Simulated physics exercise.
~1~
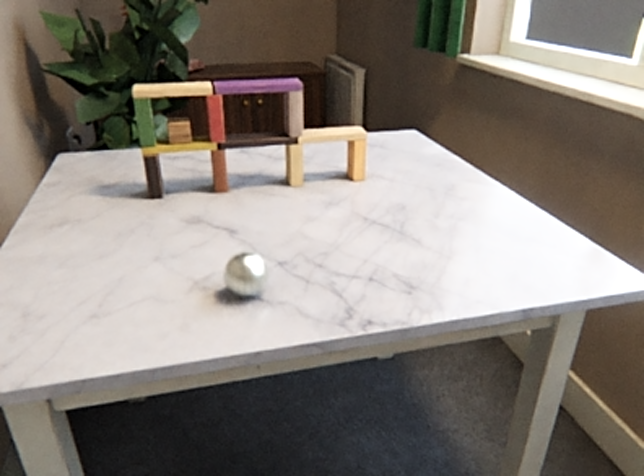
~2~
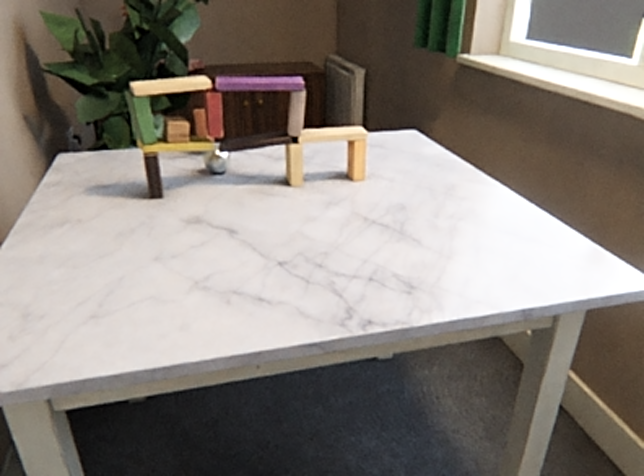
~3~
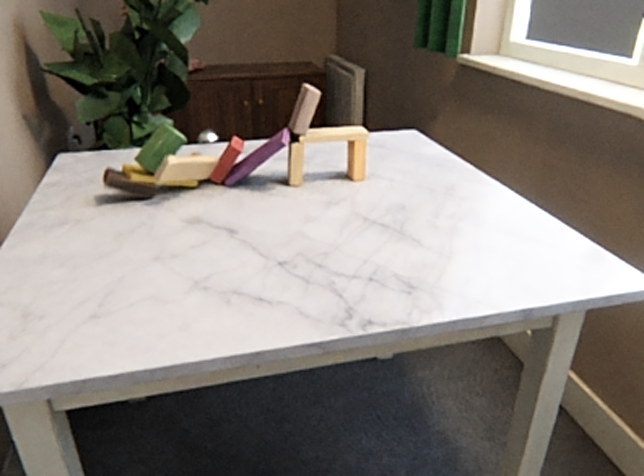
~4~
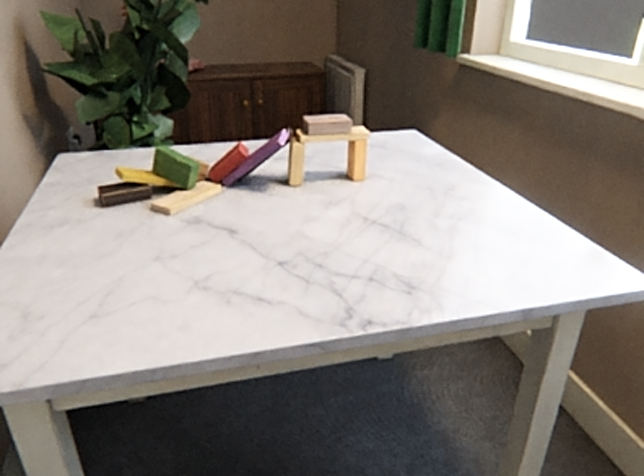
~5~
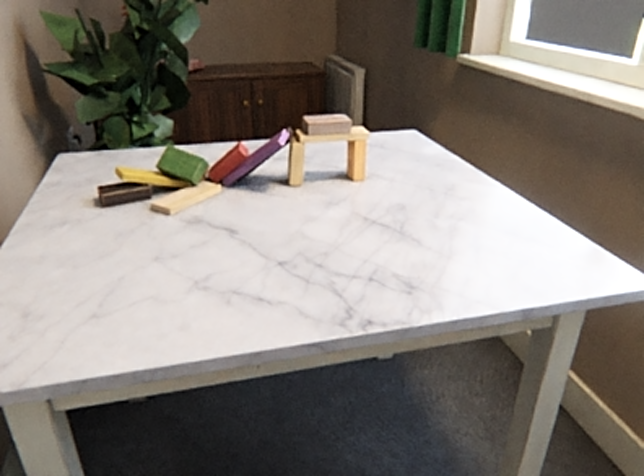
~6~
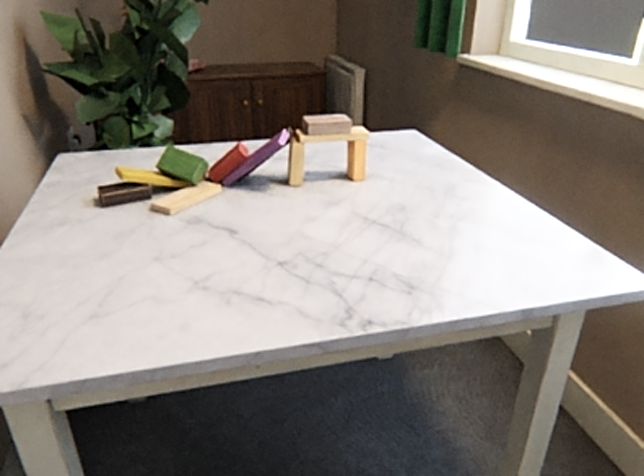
On a marble-topped table, a silvery ball rolls away from the viewer into a two-level structure of coloured blocks, whose left and middle parts collapse, leaving the yellow plank fallen, the purple plank tilted and the right-hand arch standing with a block on top.
